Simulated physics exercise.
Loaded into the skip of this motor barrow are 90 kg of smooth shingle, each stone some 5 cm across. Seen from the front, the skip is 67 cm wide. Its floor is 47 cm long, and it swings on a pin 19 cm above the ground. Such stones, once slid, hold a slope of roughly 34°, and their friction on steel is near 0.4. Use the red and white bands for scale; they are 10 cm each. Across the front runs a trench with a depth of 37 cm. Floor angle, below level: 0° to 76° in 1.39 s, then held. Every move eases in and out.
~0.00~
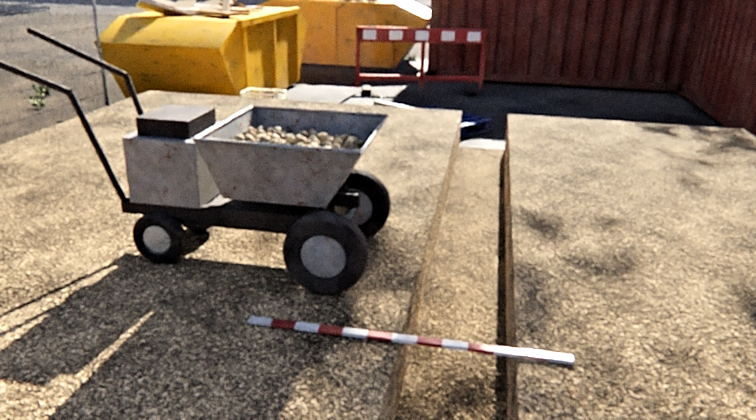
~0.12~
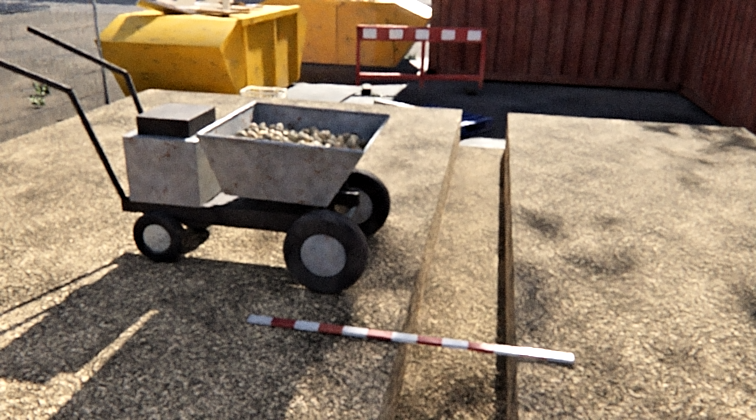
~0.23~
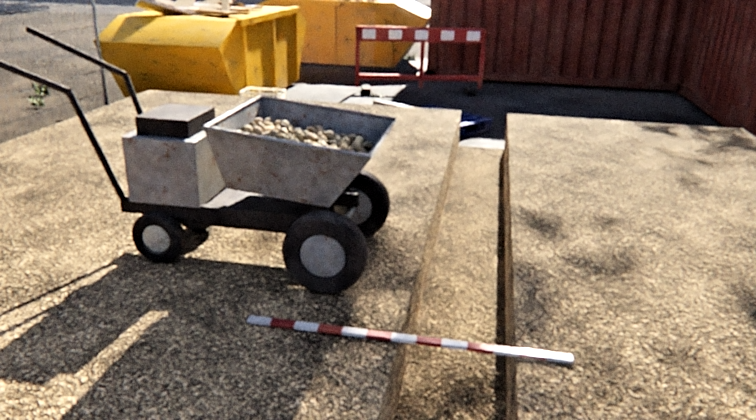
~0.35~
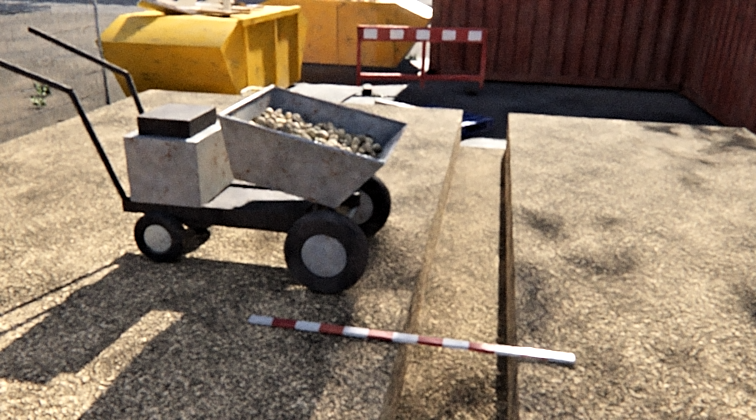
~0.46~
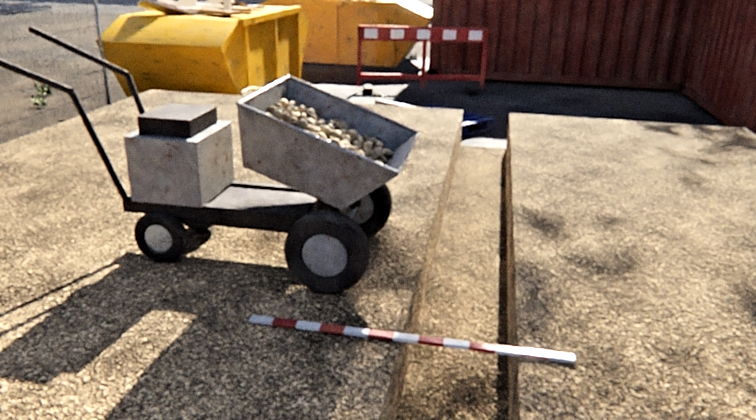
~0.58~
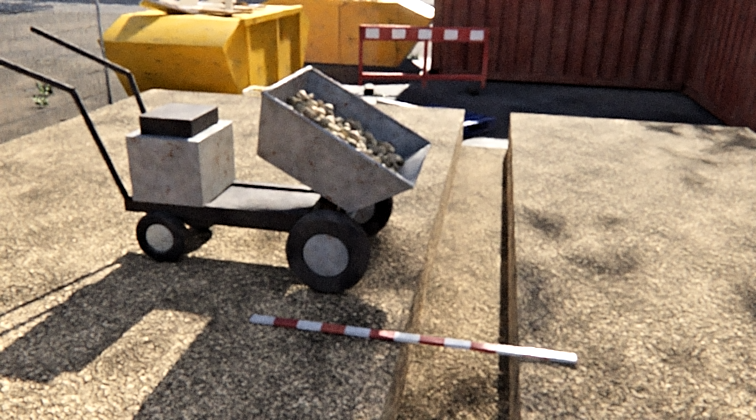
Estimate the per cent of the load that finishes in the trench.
Roughly 97 percent.
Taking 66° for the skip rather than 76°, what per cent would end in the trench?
It would be near 90 per cent.
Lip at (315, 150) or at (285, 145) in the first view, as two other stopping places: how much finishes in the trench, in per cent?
First place: Near 100%; second place: Near 75%.
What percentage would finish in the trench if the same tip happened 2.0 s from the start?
100 per cent.
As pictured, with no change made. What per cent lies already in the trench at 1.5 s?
55 per cent or so by then.
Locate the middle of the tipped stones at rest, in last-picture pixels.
Their middle lands near (476, 331).
After 1.0 s the floor is at 64°; 100 % in the skip; the foremost stones are at (452, 224).
After 1.5 s the floor is at 76°; 44 % in the skip, 54 % in the trench, 2 % past the trench; the foremost stones are at (545, 280).
After 1.8 s the floor is at 76°; 16 % in the skip, 81 % in the trench, 3 % past the trench; the foremost stones are at (609, 291).
After 3.8 s the floor is at 76°; 0 % in the skip, 97 % in the trench, 3 % past the trench; the foremost stones are at (631, 293).
